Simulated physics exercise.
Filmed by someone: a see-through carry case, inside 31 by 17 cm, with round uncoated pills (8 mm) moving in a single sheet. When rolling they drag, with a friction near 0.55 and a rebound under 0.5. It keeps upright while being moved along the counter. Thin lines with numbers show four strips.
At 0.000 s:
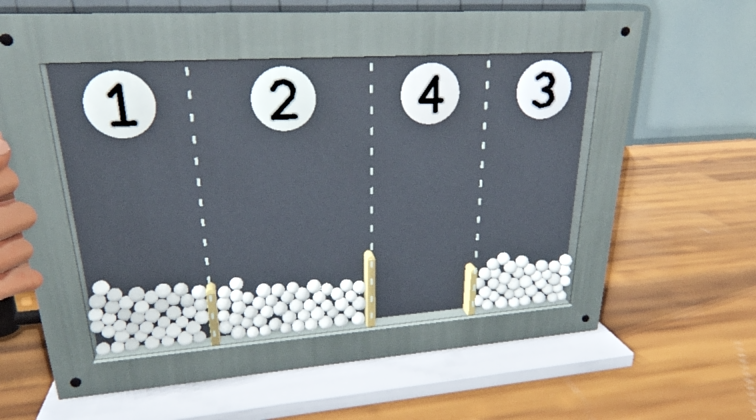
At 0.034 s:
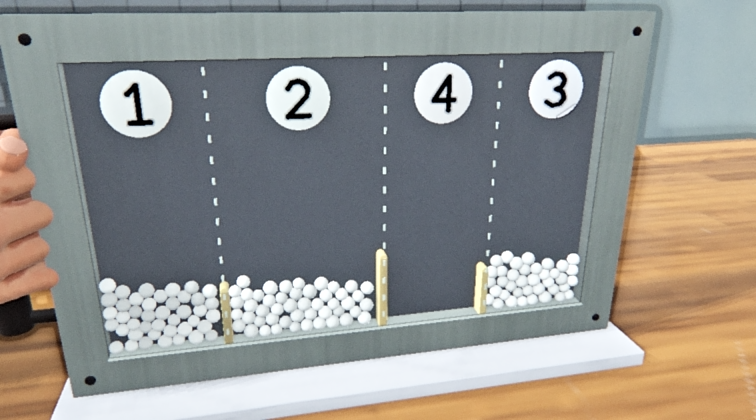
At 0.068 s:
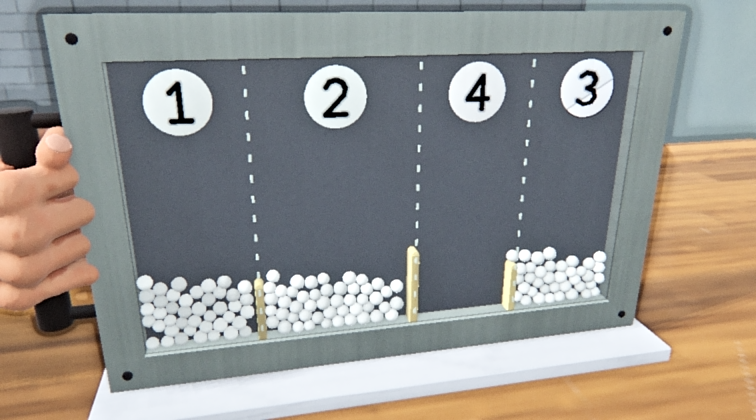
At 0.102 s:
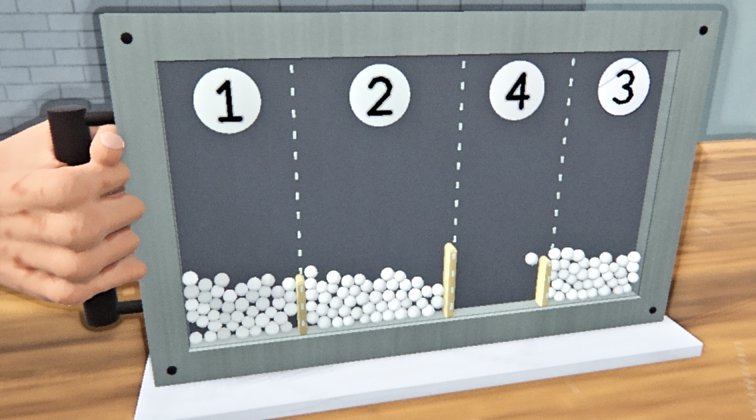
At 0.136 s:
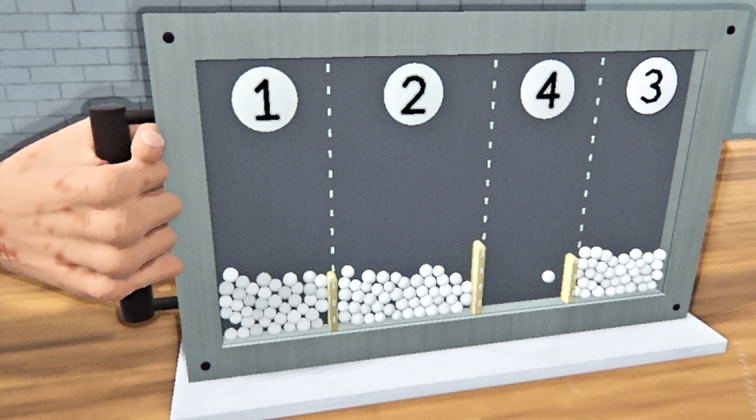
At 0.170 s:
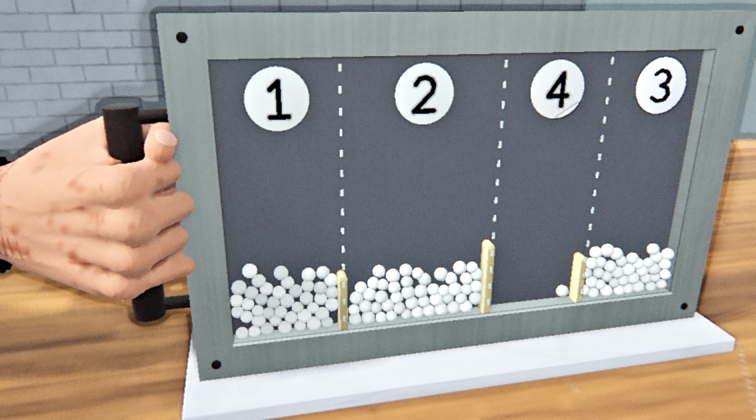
A hand sliding an upright clear-fronted case of white pills rightward along a counter, one pill dropping into the empty numbered section.
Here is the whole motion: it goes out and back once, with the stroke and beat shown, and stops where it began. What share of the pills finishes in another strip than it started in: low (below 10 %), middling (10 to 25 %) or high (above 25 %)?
Answer: Barely anything.
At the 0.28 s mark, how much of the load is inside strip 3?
30 %.
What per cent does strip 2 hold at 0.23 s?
The share there is around 40 %.
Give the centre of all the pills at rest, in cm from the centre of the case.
Some 2 cm left and 7 cm below.
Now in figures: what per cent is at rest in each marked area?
Strip 1: 30; strip 2: 40; strip 3: 30; strip 4: 0.
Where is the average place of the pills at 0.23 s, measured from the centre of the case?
Left by about 2 cm and below by about 7 cm.
After 0.23 s, it is 5 cm to the right; the pills' middle is 2 cm left of and 7 cm below the centre; no. 1, 30 %, no. 2, 40 %, no. 3, 30 %; 0 % have changed strip.
After 0.28 s, it is 2 cm to the right; the pills' middle is 2 cm left of and 7 cm below the centre; no. 1, 30 %, no. 2, 40 %, no. 3, 30 %; 0 % have changed strip.
After 0.33 s, it is at its start; the pills' middle is 2 cm left of and 7 cm below the centre; no. 1, 30 %, no. 2, 40 %, no. 3, 30 %; 0 % have changed strip.
Settled by 0.8 s, it is at its start; no. 1, 30 %, no. 2, 40 %, no. 3, 30 %, no. 4, 0 %; 0 % have changed strip.
